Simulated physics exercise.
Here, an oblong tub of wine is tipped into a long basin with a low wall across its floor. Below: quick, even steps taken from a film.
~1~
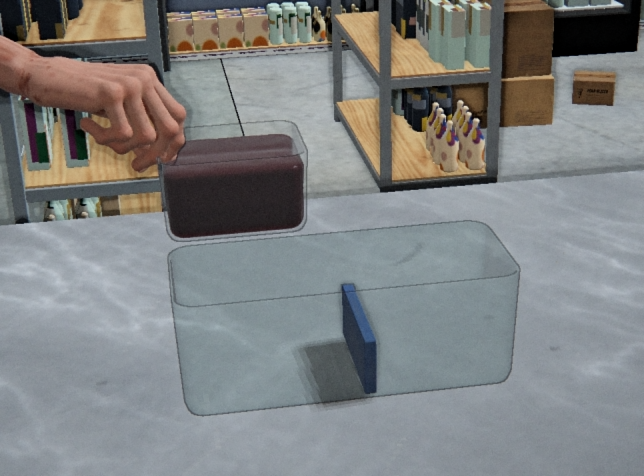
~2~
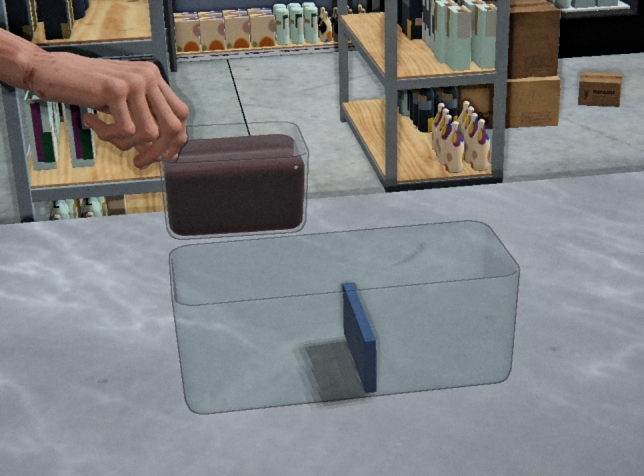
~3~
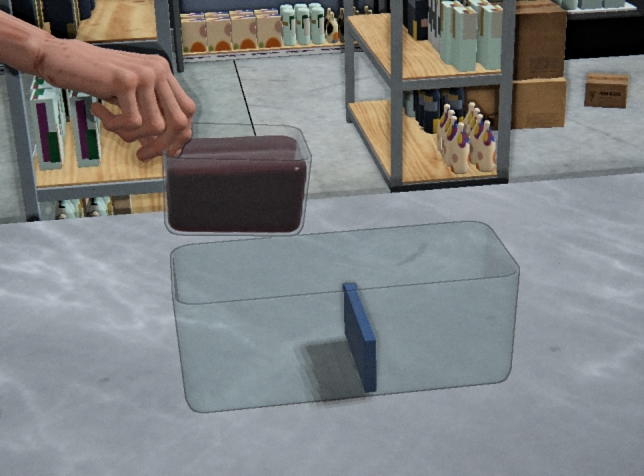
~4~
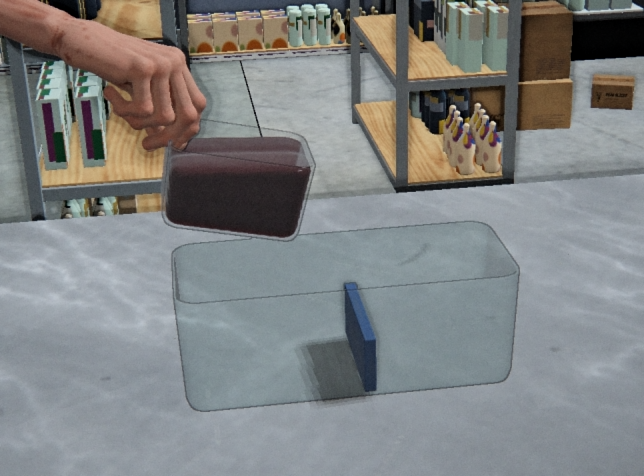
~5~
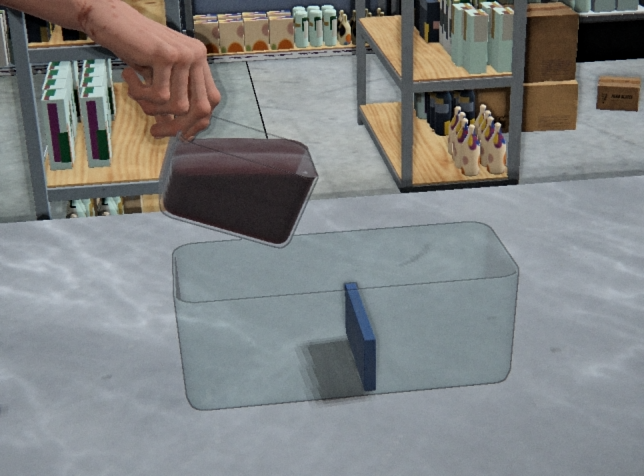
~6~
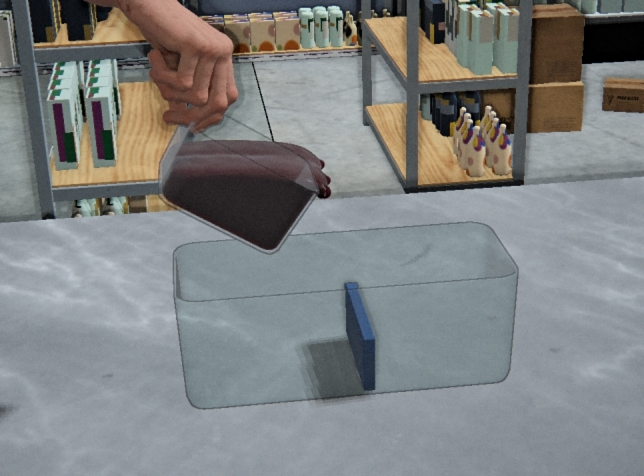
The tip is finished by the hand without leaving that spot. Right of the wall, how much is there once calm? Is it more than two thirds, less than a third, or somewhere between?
Lands in the middle band.
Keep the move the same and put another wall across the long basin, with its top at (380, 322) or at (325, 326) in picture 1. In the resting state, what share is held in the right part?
Try one about 25 %, try two about 75 %.
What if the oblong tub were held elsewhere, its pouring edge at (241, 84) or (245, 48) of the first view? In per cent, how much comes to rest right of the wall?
First place gives some 5 %, second place some 25 %.
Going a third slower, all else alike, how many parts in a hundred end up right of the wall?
I'd say close to 60 per cent.
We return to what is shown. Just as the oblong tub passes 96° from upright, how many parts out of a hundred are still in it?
20 per cent, approximately.
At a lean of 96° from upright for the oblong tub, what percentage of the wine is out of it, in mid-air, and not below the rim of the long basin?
Roughly 25 percent.
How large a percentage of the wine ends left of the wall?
About 50 per cent.
A moment on, the tilt is 96° and 22 per cent is still to pour, 15 is left of the wall and 39 right of it.
Next, the tilt is 111° and 3 per cent is still to pour, 44 is left of the wall and 47 right of it.
Then the tilt is 111° and 0 per cent is still to pour, 49 is left of the wall and 48 right of it.
Later the tilt is 111° and 0 per cent is still to pour, 49 is left of the wall and 48 right of it.
Finally, 49 per cent lies left of the wall, 48 right of it and 3 outside.
